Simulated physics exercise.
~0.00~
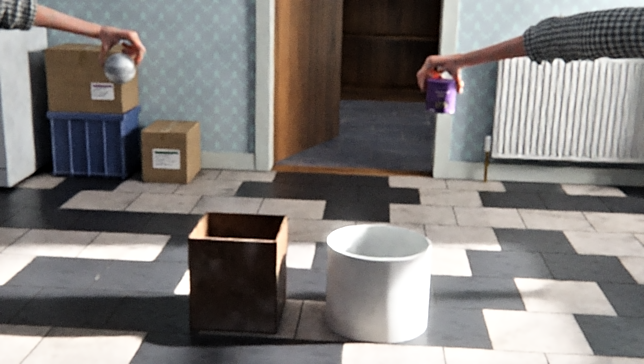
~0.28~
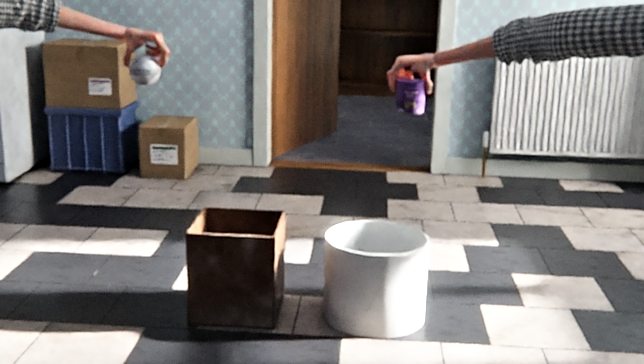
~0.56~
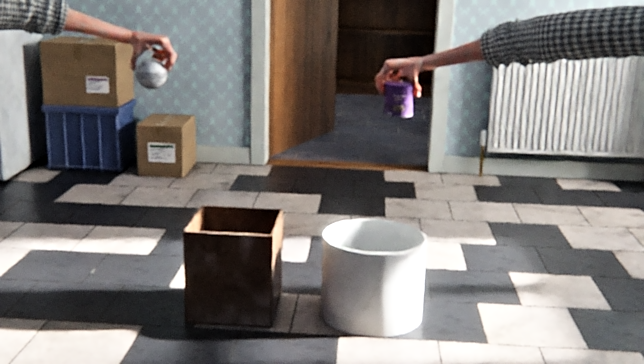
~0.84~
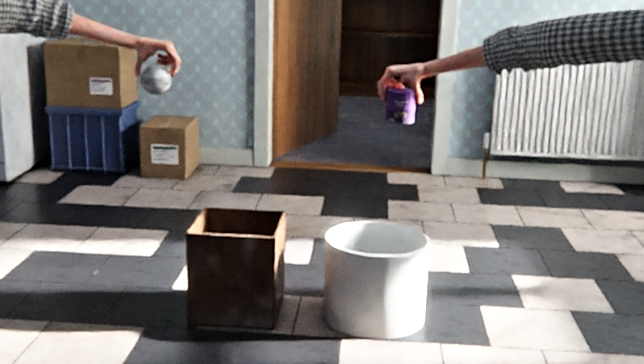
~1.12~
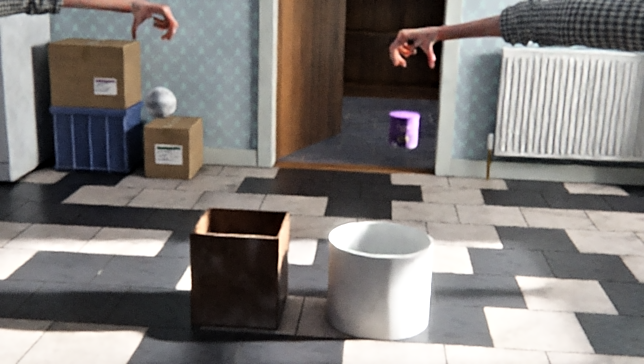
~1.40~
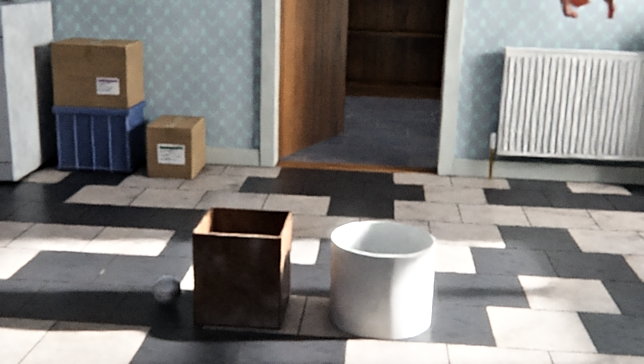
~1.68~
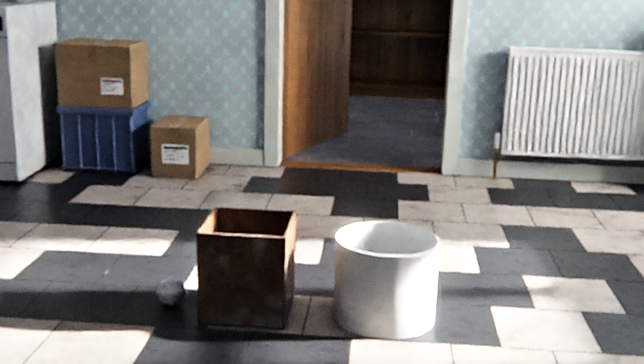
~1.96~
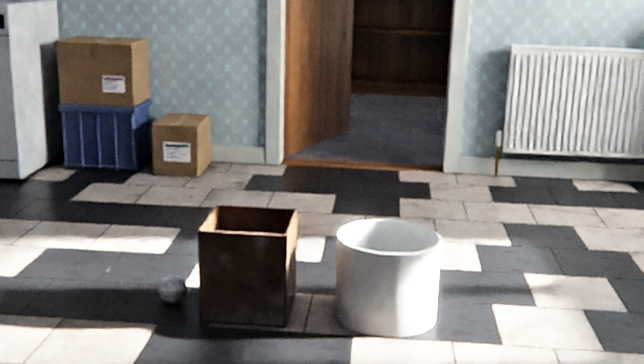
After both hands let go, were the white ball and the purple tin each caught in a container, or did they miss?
The white ball missed and ended up on the floor to the left of the brown basket. The purple tin was caught, landing inside the white bin.
